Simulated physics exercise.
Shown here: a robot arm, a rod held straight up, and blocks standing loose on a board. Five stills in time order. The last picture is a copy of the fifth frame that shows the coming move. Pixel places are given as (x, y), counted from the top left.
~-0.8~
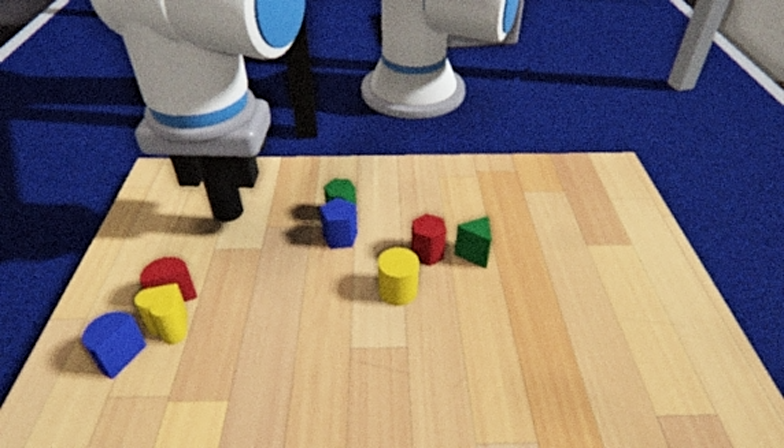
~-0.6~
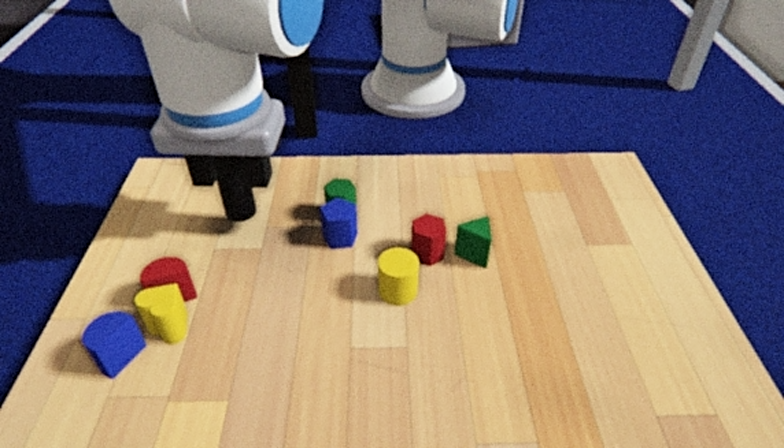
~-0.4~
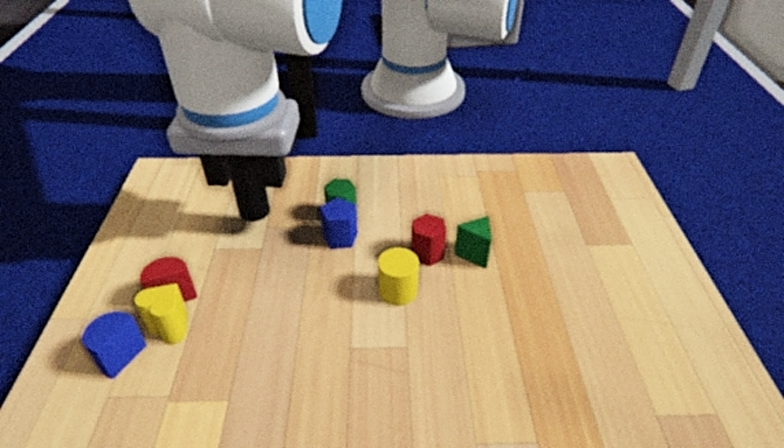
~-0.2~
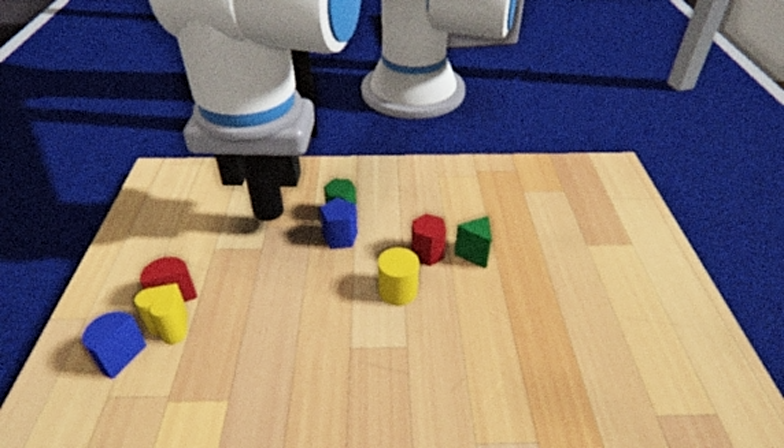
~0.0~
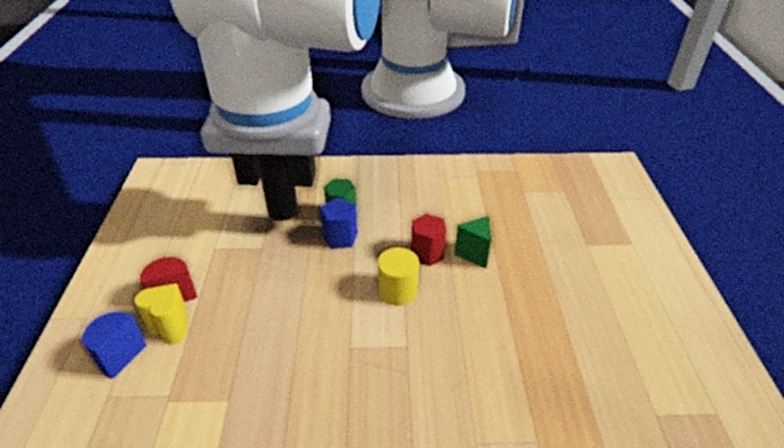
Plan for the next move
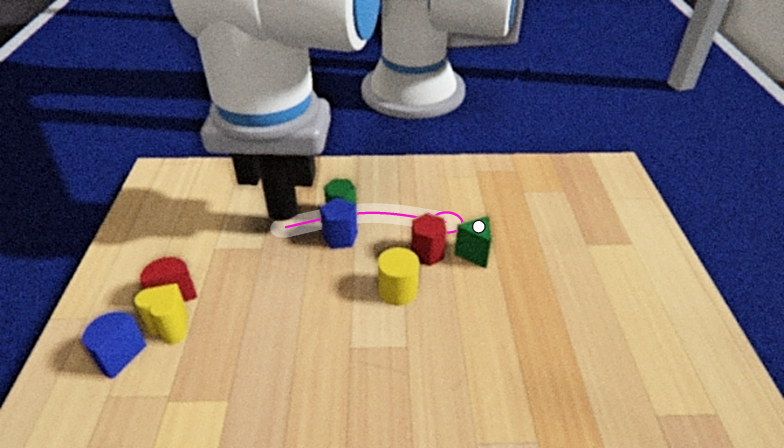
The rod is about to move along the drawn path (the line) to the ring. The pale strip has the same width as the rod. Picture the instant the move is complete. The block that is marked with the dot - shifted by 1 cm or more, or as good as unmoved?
That block stands still.
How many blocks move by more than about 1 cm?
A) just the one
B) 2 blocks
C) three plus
It's A.
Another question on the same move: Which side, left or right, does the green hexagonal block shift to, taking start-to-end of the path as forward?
Seen from start to end, it moves left.
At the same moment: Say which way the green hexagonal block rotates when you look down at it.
Counterclockwise rotation.
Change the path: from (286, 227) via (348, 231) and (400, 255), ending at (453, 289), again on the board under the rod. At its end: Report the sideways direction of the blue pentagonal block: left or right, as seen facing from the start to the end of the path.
Side: Right.
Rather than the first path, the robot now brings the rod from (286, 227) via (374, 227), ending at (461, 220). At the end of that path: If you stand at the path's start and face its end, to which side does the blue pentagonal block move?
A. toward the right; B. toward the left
A
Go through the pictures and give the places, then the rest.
Tip of the rod (228, 213), middles of tops, green hexagonal block (340, 187), green triangular block (479, 227), in the first frame.
Rod (241, 212), nothing pushed, in the second frame.
Rod (255, 212), nothing pushed, in the third frame.
Rod (269, 212), nothing pushed, in the fourth frame.
Rod (283, 211), green hexagonal block (340, 187), green triangular block (479, 227), in the fifth frame.
The line goes from (286, 227) via (340, 216) and (394, 214), ending at (447, 222); the dot is on the green triangular block.
The first path, step by step. One third of the way, rod (340, 200); green hexagonal block (369, 183).
Two thirds of the way, rod (395, 199); green hexagonal block (423, 178).
At the end, rod (449, 207); green hexagonal block (447, 175), turned 50° anticlockwise; green triangular block unmoved.
